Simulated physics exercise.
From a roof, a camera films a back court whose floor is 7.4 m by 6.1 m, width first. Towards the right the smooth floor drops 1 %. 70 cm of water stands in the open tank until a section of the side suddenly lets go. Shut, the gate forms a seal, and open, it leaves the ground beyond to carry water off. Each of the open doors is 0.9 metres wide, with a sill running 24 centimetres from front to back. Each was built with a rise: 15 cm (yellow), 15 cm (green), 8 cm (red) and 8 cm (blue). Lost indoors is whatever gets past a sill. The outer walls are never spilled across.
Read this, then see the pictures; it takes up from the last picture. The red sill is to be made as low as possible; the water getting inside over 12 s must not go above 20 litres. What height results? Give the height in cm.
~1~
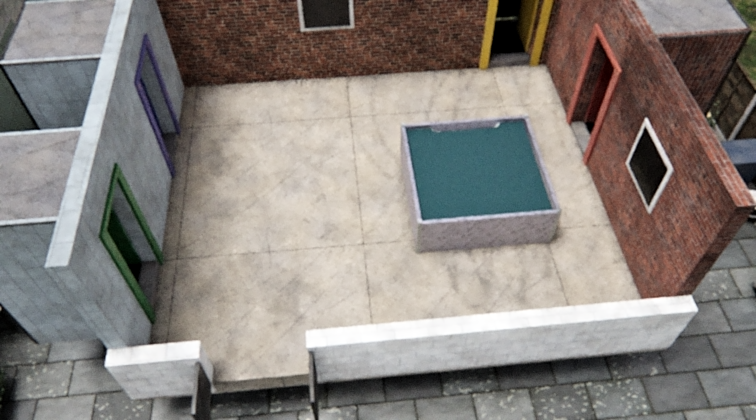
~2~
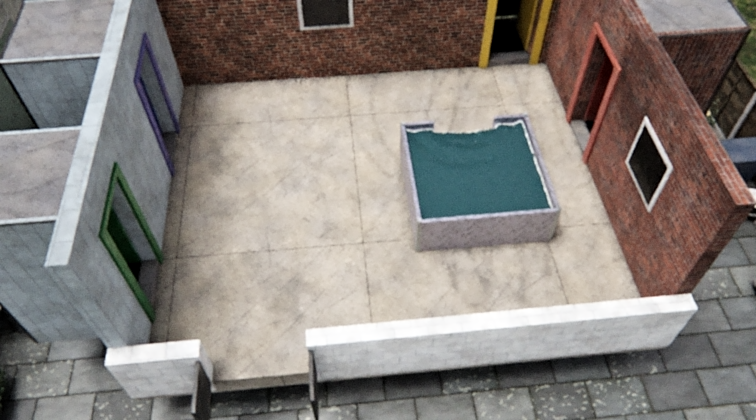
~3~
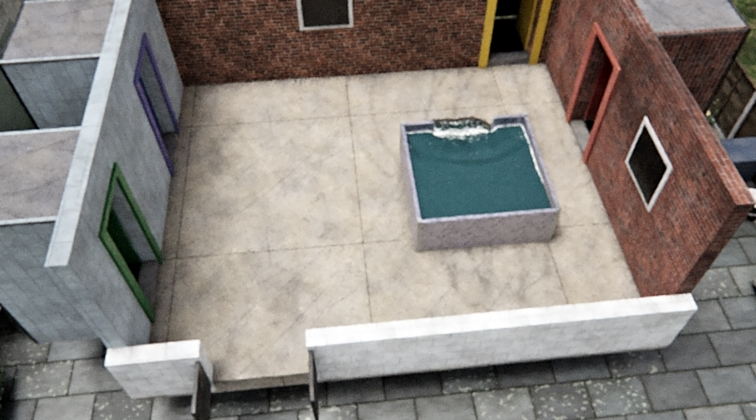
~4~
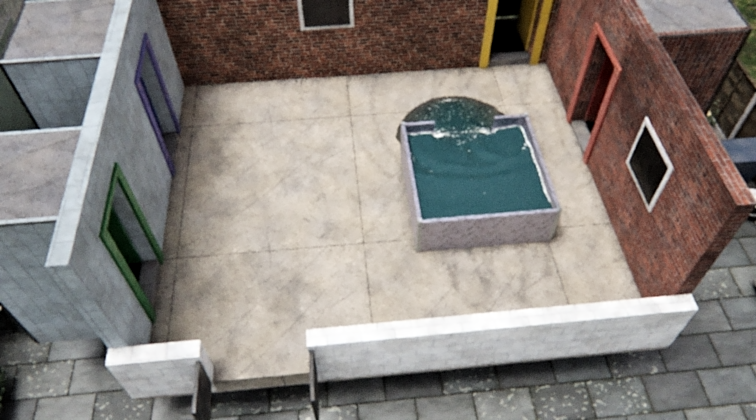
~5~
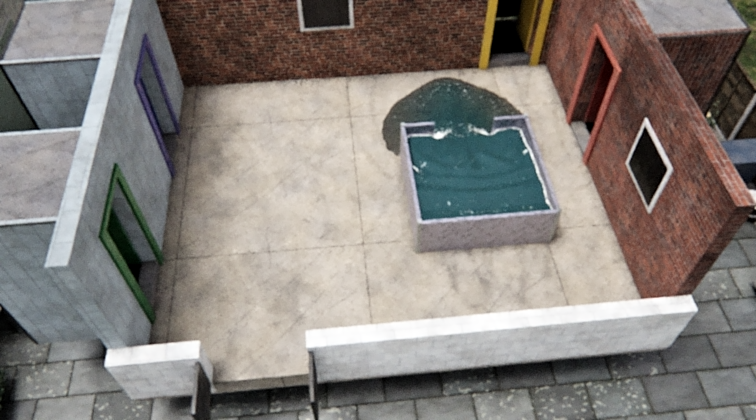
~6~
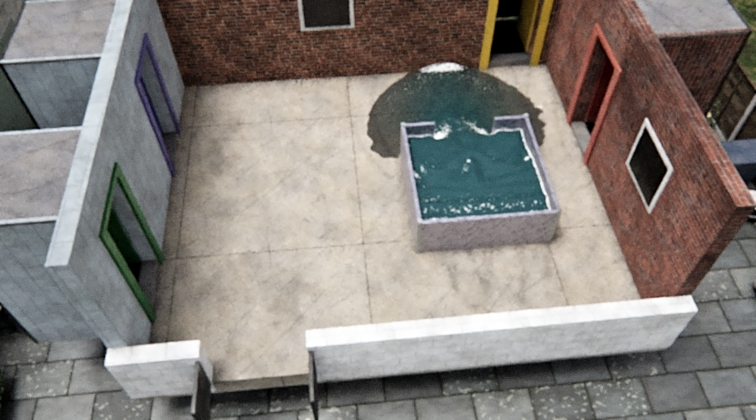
It would have to be roughly 5.5 cm high.
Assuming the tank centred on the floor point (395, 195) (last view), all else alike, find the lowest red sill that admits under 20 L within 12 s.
You'd need some 7.0 cm.
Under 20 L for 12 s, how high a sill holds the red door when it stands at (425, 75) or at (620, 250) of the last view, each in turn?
About 31 cm, then about 6.5 cm.
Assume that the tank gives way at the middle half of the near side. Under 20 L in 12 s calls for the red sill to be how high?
A height of around 5.5 cm.
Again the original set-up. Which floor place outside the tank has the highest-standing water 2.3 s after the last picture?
(539, 69).
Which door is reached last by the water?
Coming last is the green one.
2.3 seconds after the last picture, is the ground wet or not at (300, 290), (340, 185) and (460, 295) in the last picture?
In order: Untouched, untouched, untouched.
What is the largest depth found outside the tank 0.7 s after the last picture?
38 cm.
Then, 0.7 s after the last picture water covers 20 % of the floor, deepest (38 cm) near (435, 76); it has not reached the red door.
Then, 2.3 s after the last picture water covers 35 % of the floor, deepest (34 cm) near (539, 69); 7 cm at the red door, 0 litres in over its 8 cm sill.
Then, 11.3 s after the last picture water covers 100 % of the floor, deepest (11 cm) near (640, 327); 6 cm at the red door, 2 litres in over its 8 cm sill.
At the red door as built, the water peaked near 9 cm, 4.5 s after the last picture.
With a sill of 4.5 cm, 30 litres would have come in within the 12 s; with 6 cm, 12 litres. So under 20 litres takes about 5.5 cm.
